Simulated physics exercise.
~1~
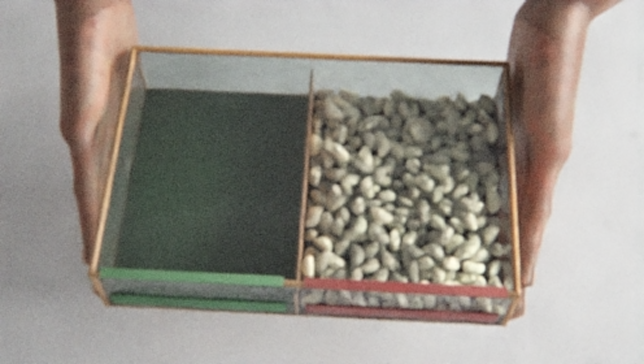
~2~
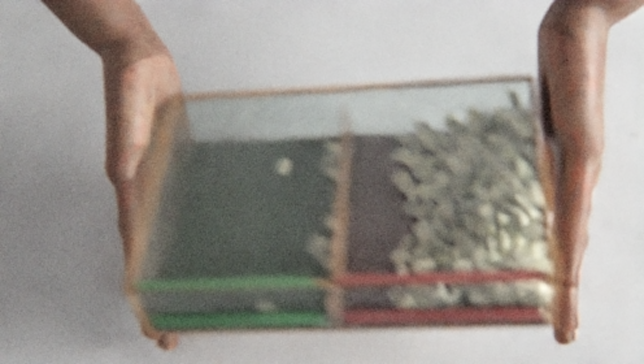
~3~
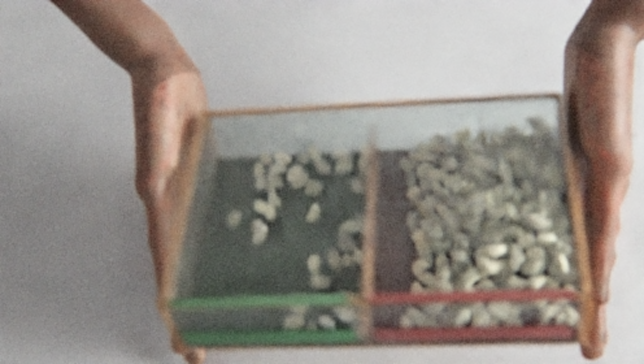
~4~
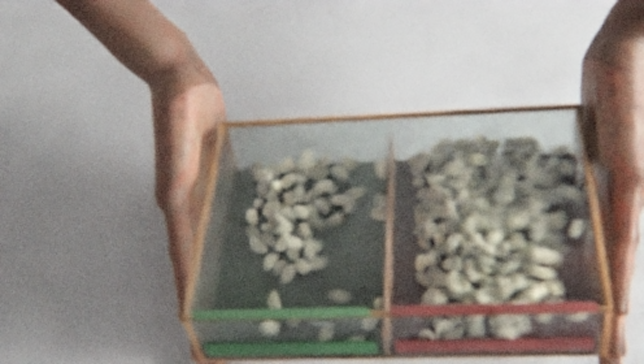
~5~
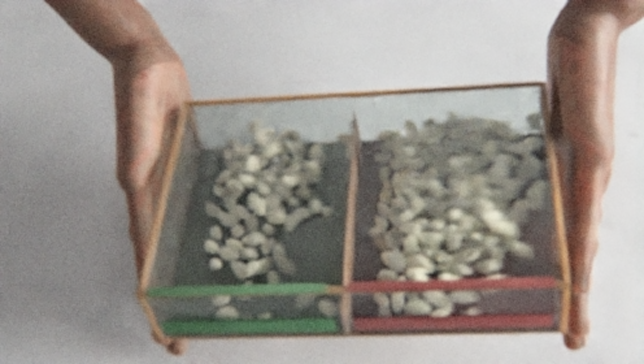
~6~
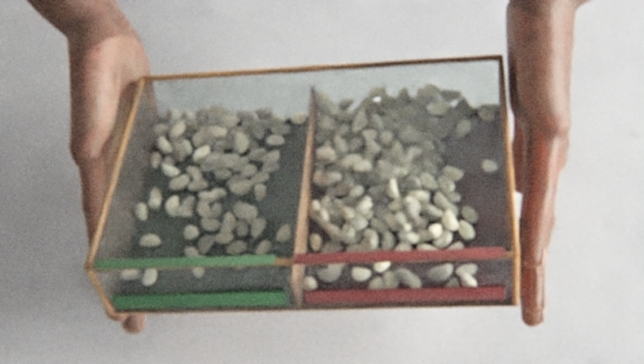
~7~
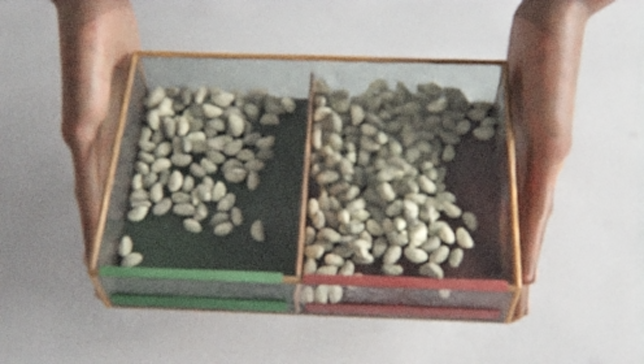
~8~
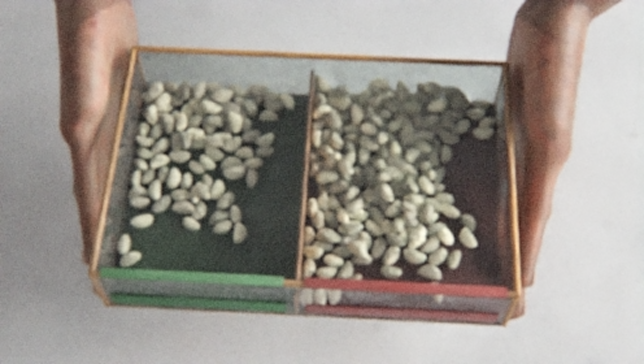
White beans spilled over the divider from the red side of a clear-lidded box into the empty green side as two hands shook and tilted it, and once it was level and still, both sides held beans, with more in the red.
